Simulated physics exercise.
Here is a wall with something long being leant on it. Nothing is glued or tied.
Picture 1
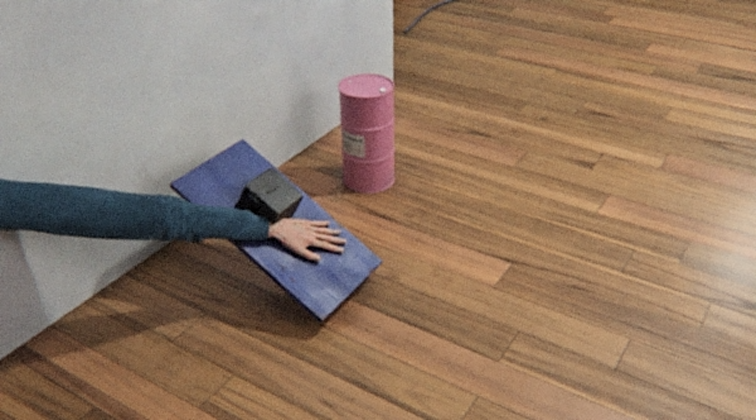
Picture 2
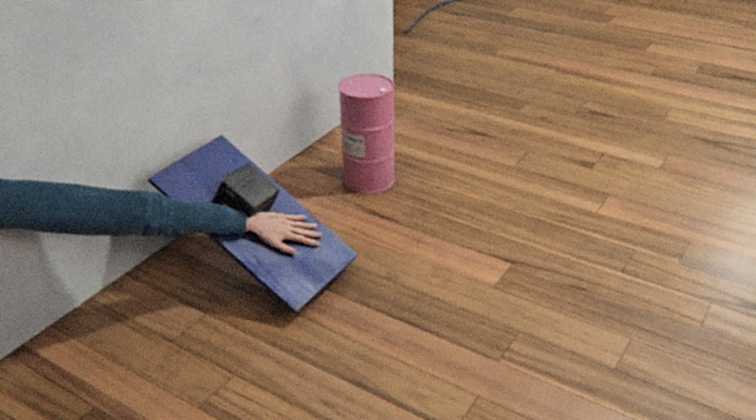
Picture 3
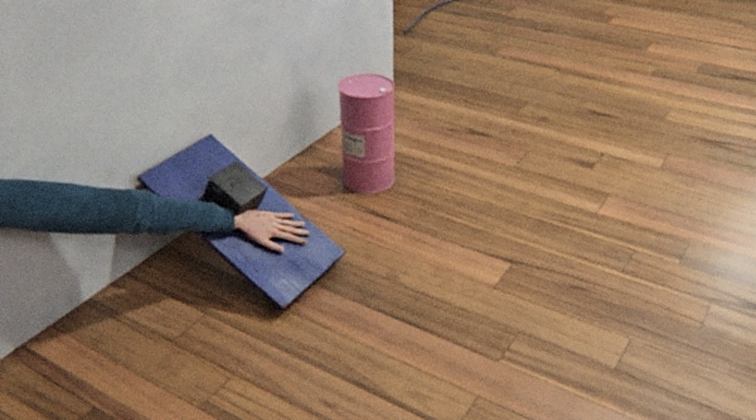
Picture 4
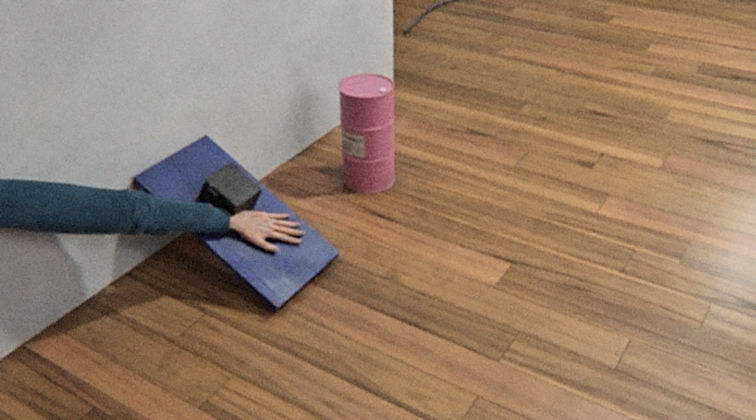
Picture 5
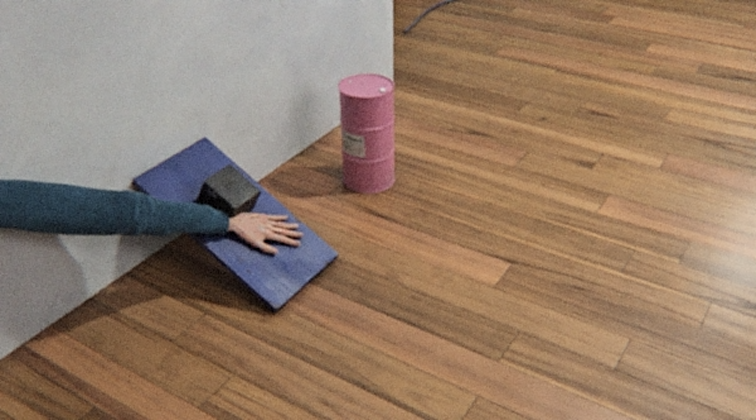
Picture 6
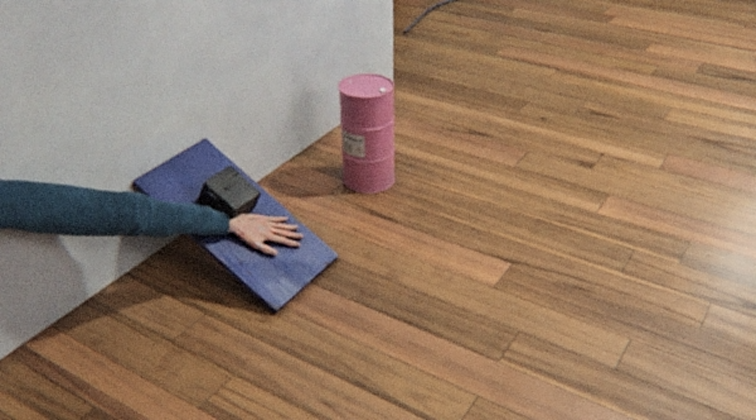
A hand in a dark teal sleeve moved a blue board with a dark block on it a short way left, leant it against the pale wall and kept holding it, while a pink canister stood still.
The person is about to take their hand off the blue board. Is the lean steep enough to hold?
It slides down.
Then, 0.30 s on from there, blue board 25° lower than it was left near (251, 256).
Then, 0.40 s on from there, blue board 26° lower than it was left near (252, 250).
In the end, moved from the start, blue board; pink canister unmoved. At the end, from the last picture's camera, blue board near (255, 261). The board slips out.
